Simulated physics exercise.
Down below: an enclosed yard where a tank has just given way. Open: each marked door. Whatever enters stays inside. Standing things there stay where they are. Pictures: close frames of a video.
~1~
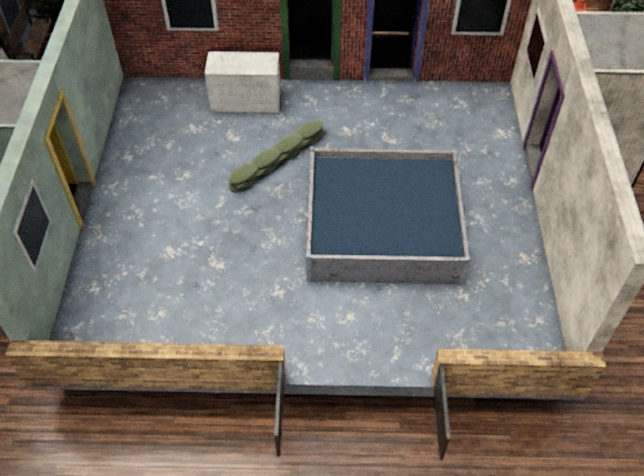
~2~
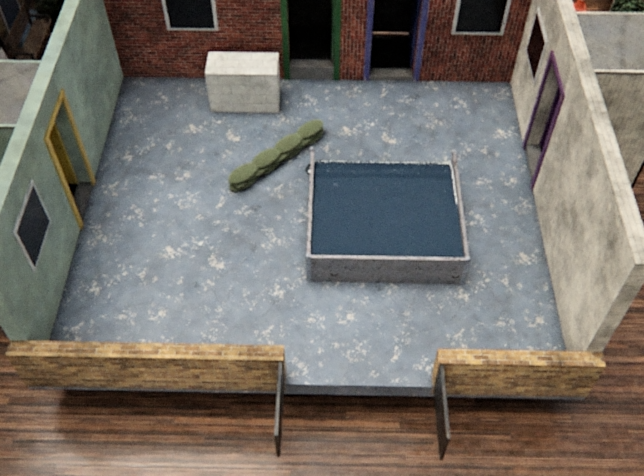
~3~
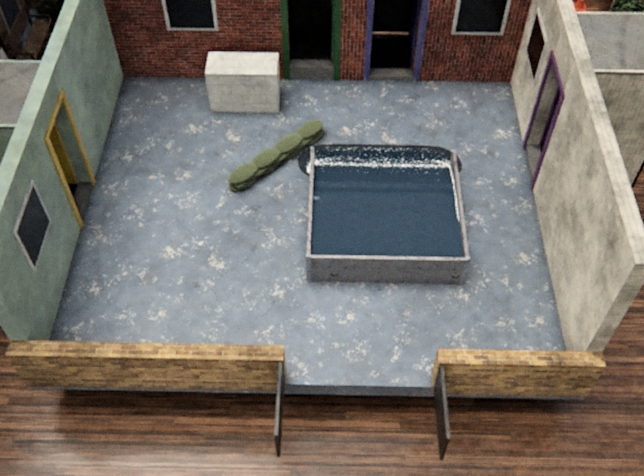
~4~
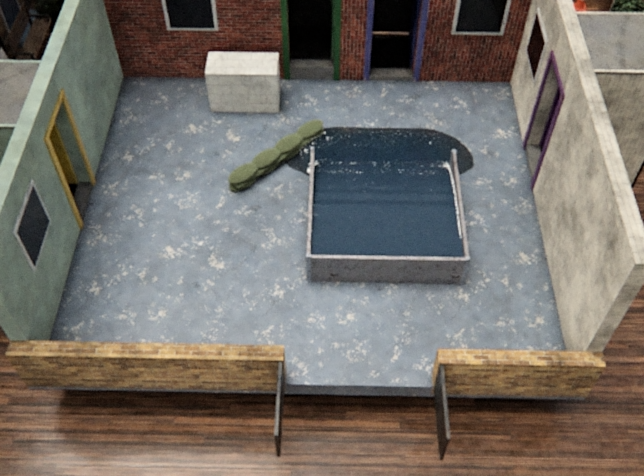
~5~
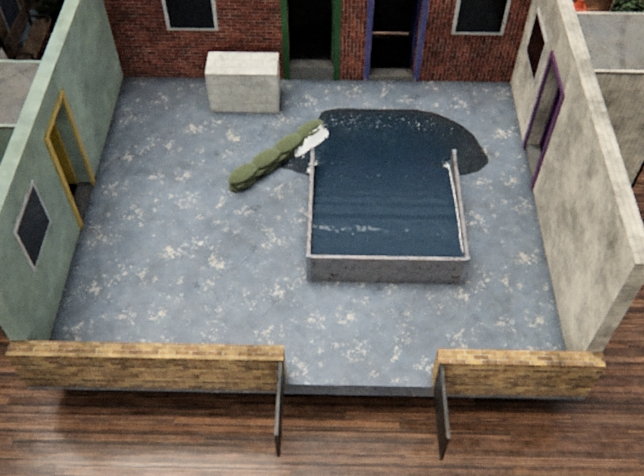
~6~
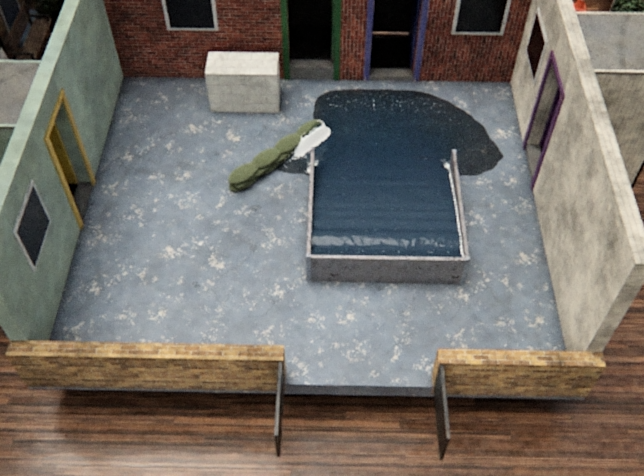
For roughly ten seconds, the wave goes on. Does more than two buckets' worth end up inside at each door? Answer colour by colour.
Outcome: The green door gets two buckets or less inside; the blue door gets more than two buckets inside; the yellow door gets two buckets or less inside; the purple door gets two buckets or less inside.
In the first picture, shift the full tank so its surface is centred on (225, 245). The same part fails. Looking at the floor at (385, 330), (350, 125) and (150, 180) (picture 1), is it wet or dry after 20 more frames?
Taking the three spots in that order, I'd say spared, then drenched, then drenched.
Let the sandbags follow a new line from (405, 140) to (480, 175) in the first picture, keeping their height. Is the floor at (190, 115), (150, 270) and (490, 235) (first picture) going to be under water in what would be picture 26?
Those spots come out swamped, untouched and swamped, respectively.
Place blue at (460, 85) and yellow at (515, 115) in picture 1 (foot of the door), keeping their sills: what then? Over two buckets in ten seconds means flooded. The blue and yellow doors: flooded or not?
Outcome - blue door runs over the limit, yellow door runs over the limit.
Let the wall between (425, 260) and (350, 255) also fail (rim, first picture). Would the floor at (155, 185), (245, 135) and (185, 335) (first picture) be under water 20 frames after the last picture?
Going in your order, I'd say still bare, then still bare, then drenched.
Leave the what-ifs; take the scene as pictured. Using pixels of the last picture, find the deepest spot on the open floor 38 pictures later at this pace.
I would point to (517, 363).
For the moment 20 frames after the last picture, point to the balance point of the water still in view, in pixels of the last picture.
It is near (382, 140).
A moment on, water covers 20 % of the floor; the green door wet at the sill, nothing in, the blue door over two buckets in, the yellow door not reached, the purple door not reached.
Next, water covers 30 % of the floor; the green door wet at the sill, nothing in, the blue door far over two buckets in, the yellow door not reached, the purple door wet at the sill, nothing in.
Then, water covers 40 % of the floor; the green door wet at the sill, nothing in, the blue door far over two buckets in, the yellow door not reached, the purple door wet at the sill, nothing in.
Later, water covers 75 % of the floor; the green door wet at the sill, nothing in, the blue door far over two buckets in, the yellow door wet at the sill, nothing in, the purple door wet at the sill, nothing in.
In the end, water covers 95 % of the floor; the green door wet at the sill, nothing in, the blue door far over two buckets in, the yellow door wet at the sill, nothing in, the purple door wet at the sill, nothing in.
